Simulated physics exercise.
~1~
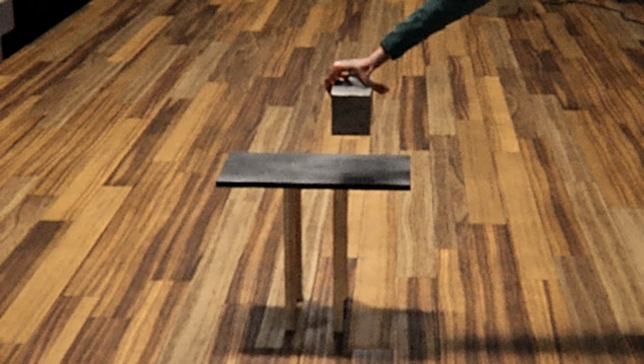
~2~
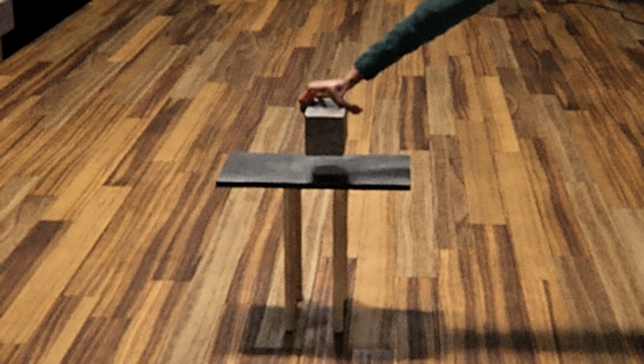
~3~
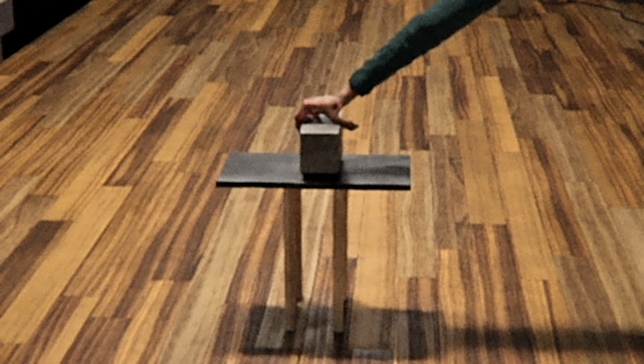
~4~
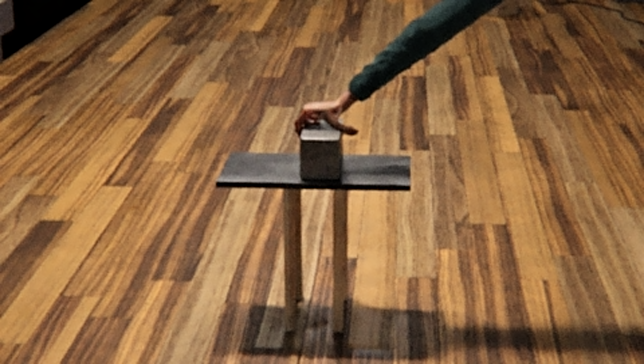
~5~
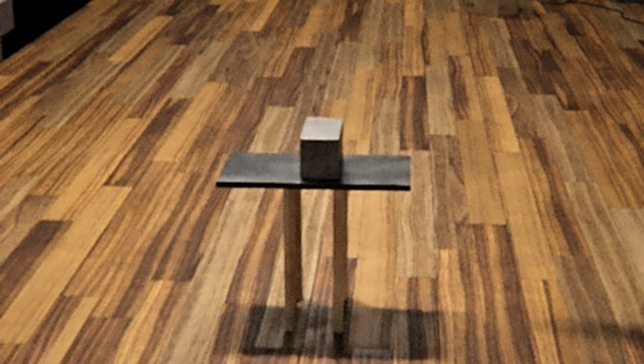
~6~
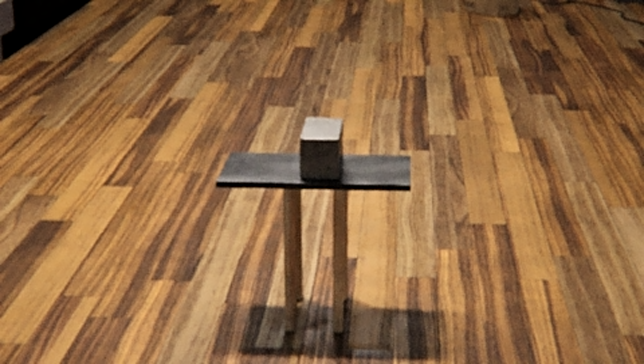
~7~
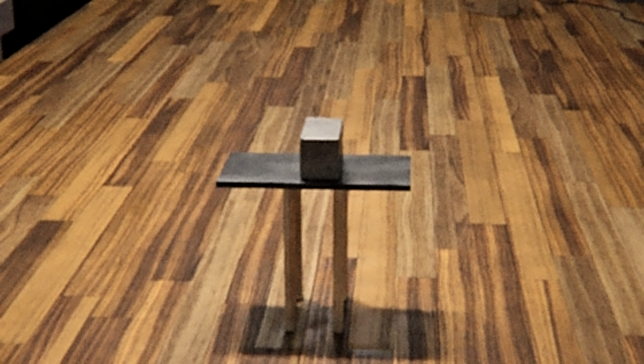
At first, a hand in a dark green sleeve reaches in from the upper right, holding a small grey block above a narrow-footed black table on a wood-plank floor. The arm moves the block left and down until it hovers just over the tabletop. The hand then lowers it further and sets it down near the middle of the flat black surface. The fingers loosen, and the hand draws away out of view. The table does not tip or shift, and it ends standing level with the block resting still on top.
